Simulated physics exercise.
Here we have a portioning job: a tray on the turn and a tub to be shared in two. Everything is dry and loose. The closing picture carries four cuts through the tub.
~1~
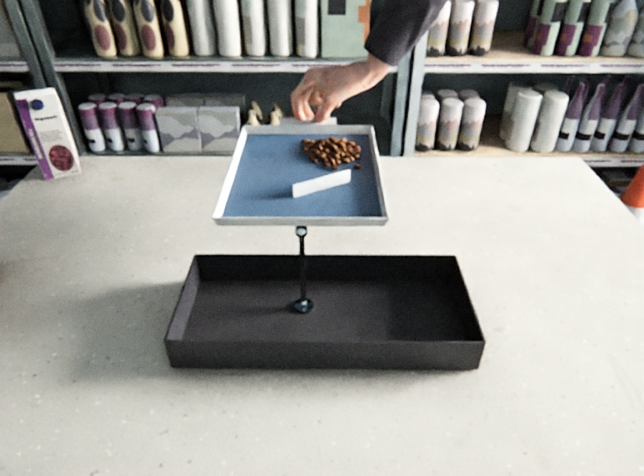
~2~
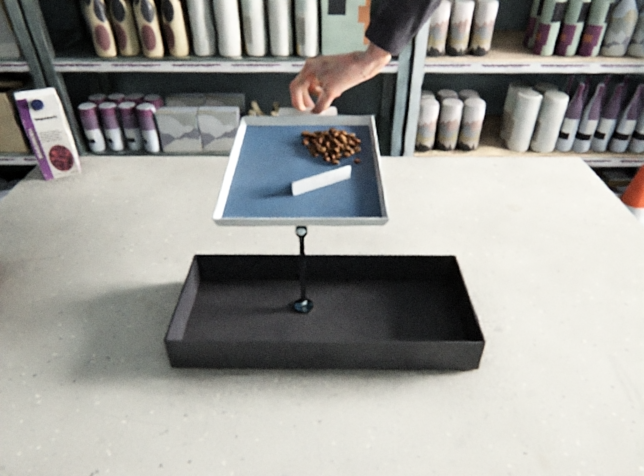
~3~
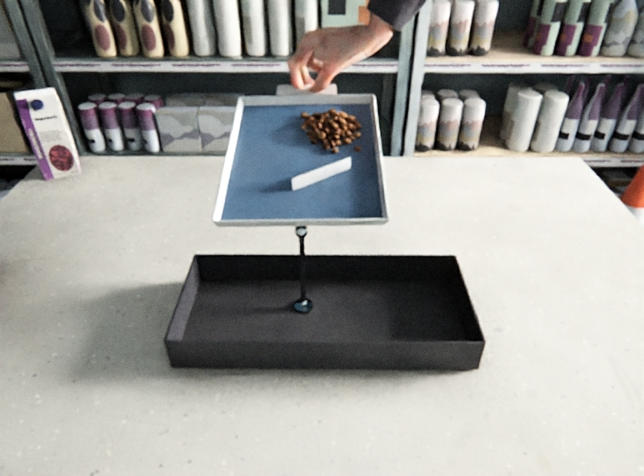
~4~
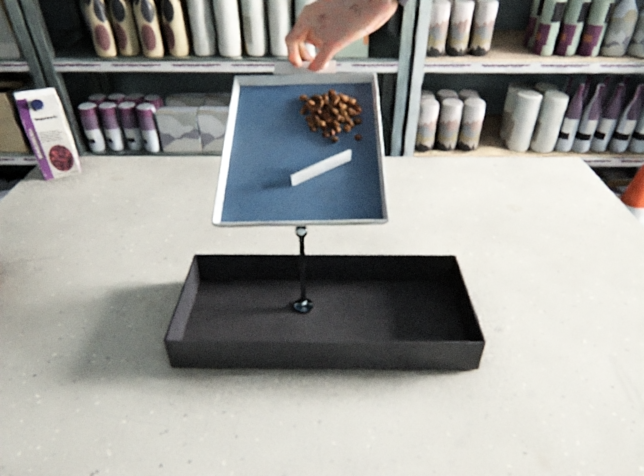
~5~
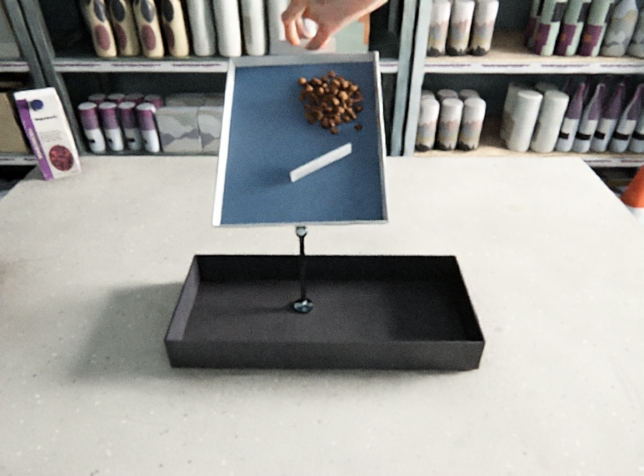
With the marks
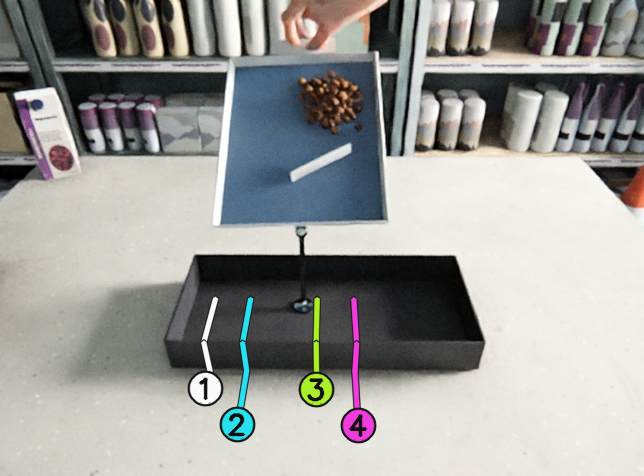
In this clip, a hand grips the far edge of a blue-surfaced tray holding brown kibble and a pale strip above a black tub, then steadily raises that edge, tilting the tray toward the viewer while its contents stay in place.
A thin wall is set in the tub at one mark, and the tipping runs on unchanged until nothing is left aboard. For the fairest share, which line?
Take 2.
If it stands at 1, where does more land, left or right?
Right.
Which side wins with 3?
More lands on the left.
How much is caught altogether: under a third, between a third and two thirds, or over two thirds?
It is over two thirds.
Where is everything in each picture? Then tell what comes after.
Corners of the pouring end (217, 215) and (385, 216), level; middle of the load (333, 150), bits of dog kibble, in the first frame.
Corners of the pouring end (217, 216) and (385, 216), barely tipped; fin from (293, 183) to (350, 166), in the second frame.
Corners of the pouring end (216, 218) and (385, 216), a little tipped; front corners of the tub (165, 341) and (485, 342), in the third frame.
Corners of the pouring end (216, 220) and (385, 217), clearly tipped; far corners (238, 78) and (372, 75), in the fourth frame.
Corners of the pouring end (216, 222) and (385, 218), clearly tipped; the left corner sinks a little lower, in the fifth frame.
On the marked copy, line 1 crosses the front rim at (204, 341); line 2 crosses the front rim at (242, 341); line 3 crosses the front rim at (316, 341); line 4 crosses the front rim at (356, 342).
With 1, of what is caught, about a tenth on the left of the divider, the larger part on the right.
With 2, of what is caught, roughly two thirds on the left of the divider, roughly a third on the right.
With 3, of what is caught, the larger part on the left of the divider, about a tenth on the right.
With 4, of what is caught, the larger part on the left of the divider, about a tenth on the right.
